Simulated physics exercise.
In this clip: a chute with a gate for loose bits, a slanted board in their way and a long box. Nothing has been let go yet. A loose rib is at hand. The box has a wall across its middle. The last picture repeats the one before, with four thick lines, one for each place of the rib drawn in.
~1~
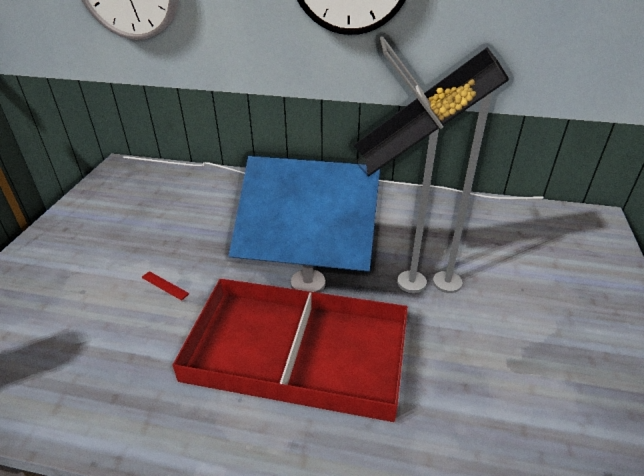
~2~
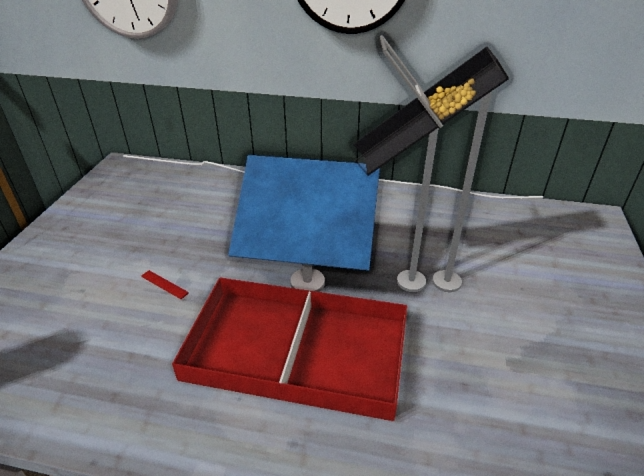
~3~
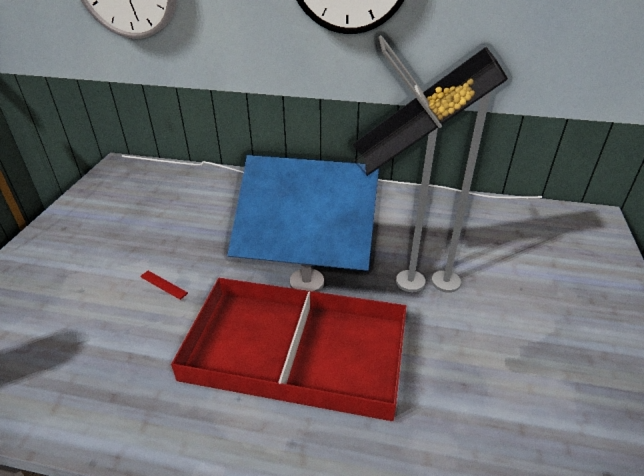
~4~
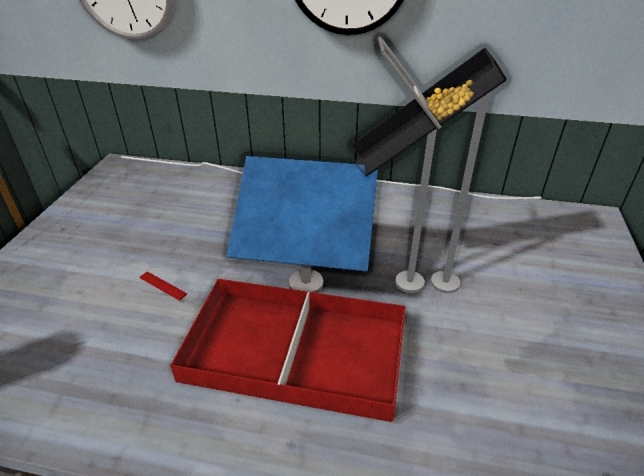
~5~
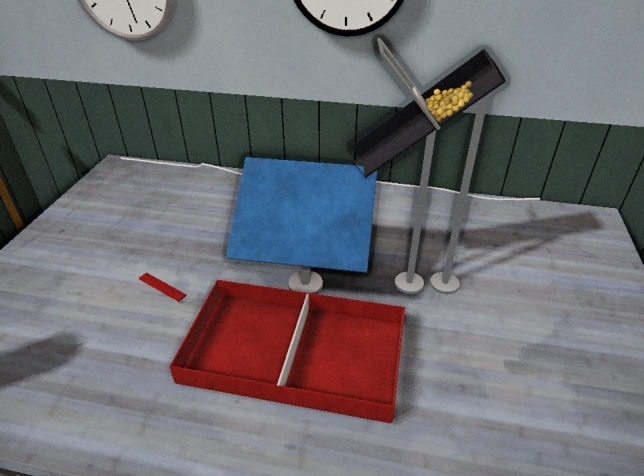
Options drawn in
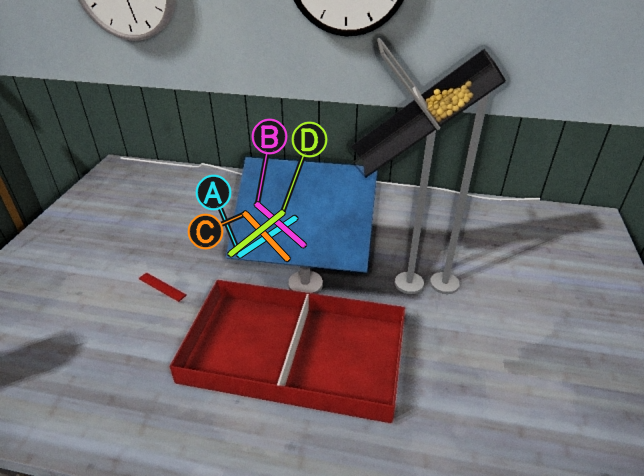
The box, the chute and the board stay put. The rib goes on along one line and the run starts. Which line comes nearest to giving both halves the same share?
Best: C.
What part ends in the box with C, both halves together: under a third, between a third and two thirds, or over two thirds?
Line C gives over two thirds.
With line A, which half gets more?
The left half.
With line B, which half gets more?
The right half.
On the marked copy, line A from (294, 218) to (239, 255); line B from (257, 204) to (303, 244); line C from (245, 213) to (287, 258); line D from (282, 212) to (230, 253).
With A, of what is caught, nearly all in the left half, a small part in the right.
With B, of what is caught, about a quarter in the left half, most in the right.
With C, of what is caught, about two thirds in the left half, about a third in the right.
With D, of what is caught, most in the left half, a small part in the right.
